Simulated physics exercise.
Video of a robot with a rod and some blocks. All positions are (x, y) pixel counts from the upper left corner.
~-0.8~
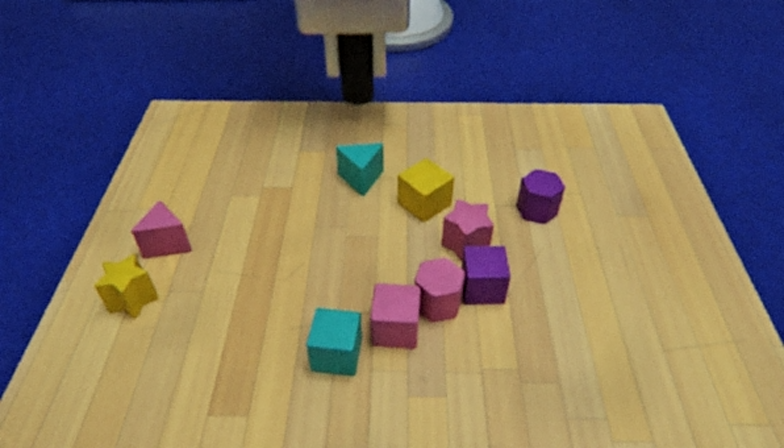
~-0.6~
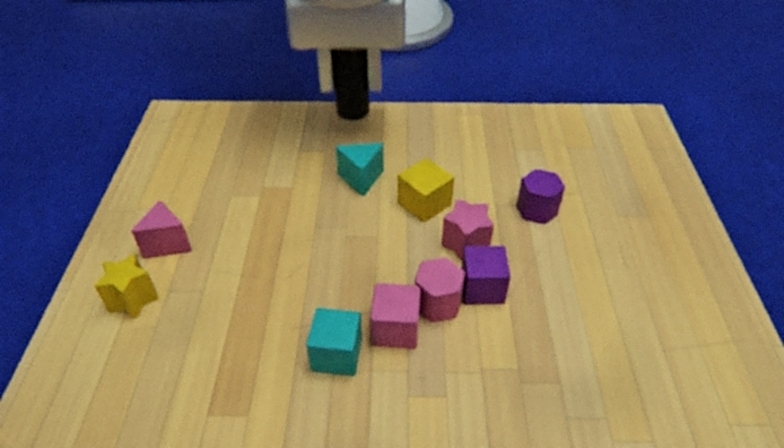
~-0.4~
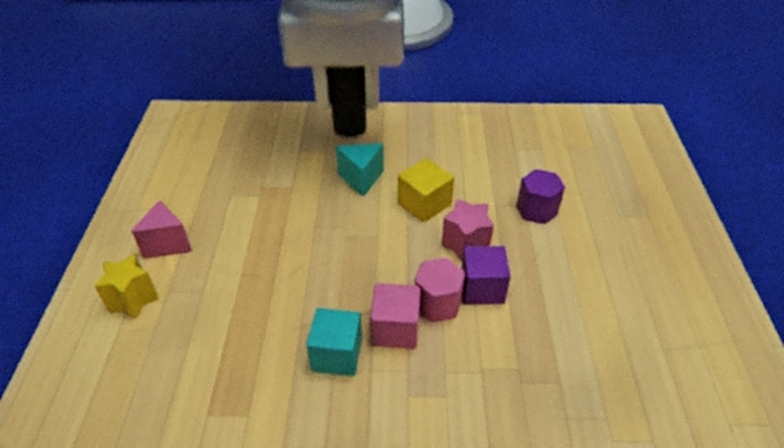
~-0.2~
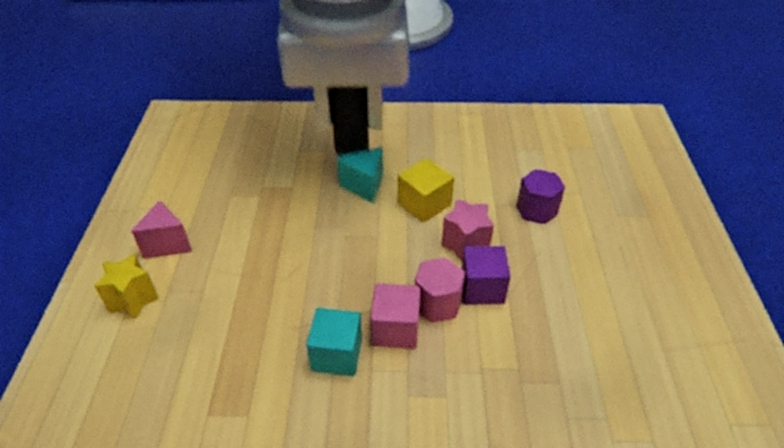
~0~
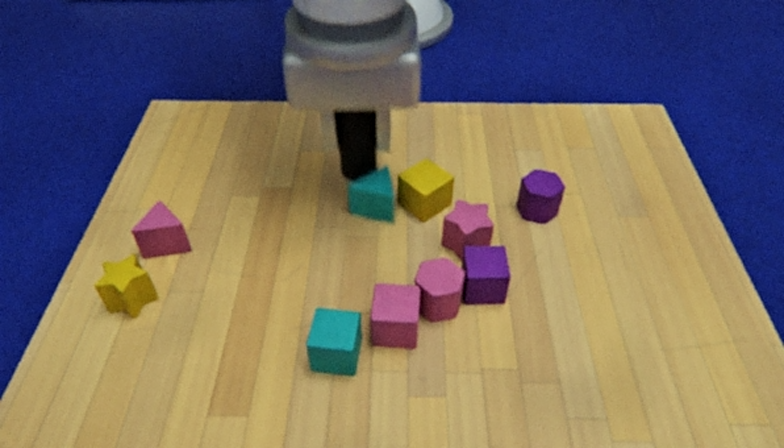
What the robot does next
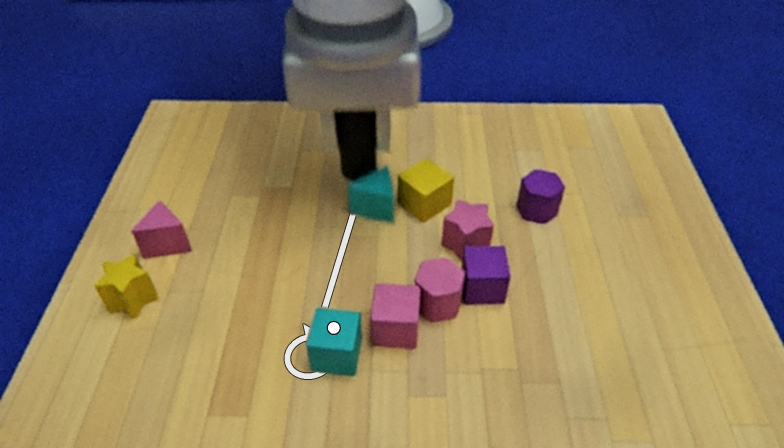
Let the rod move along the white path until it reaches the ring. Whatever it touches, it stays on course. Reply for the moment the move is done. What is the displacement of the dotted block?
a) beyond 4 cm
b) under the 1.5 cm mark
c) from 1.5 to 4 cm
c - from 1.5 to 4 cm.
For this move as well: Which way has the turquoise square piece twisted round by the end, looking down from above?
Bird's-eye view: Counterclockwise.
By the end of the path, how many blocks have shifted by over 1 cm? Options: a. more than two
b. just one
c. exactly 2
Option c.
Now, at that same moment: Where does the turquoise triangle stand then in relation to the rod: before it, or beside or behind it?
The turquoise triangle slips off.
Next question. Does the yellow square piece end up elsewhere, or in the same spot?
It is not moved.
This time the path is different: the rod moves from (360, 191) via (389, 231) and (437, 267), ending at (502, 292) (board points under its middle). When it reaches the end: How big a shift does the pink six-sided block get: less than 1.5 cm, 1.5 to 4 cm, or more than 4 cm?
Between 1.5 and 4 cm.
Path on the board, from (360, 191) directly to (310, 356); the dot is on the turquoise square piece.
On the path given first. One third of the way, rod (344, 218); turquoise triangle (383, 198), turned 40° anticlockwise.
Two thirds of the way, rod (327, 272); turquoise triangle (383, 198), turned 40° anticlockwise.
At the end, rod (307, 337); turquoise square piece (339, 357), turned 60° anticlockwise; turquoise triangle (383, 198), turned 40° anticlockwise; yellow square piece in place.
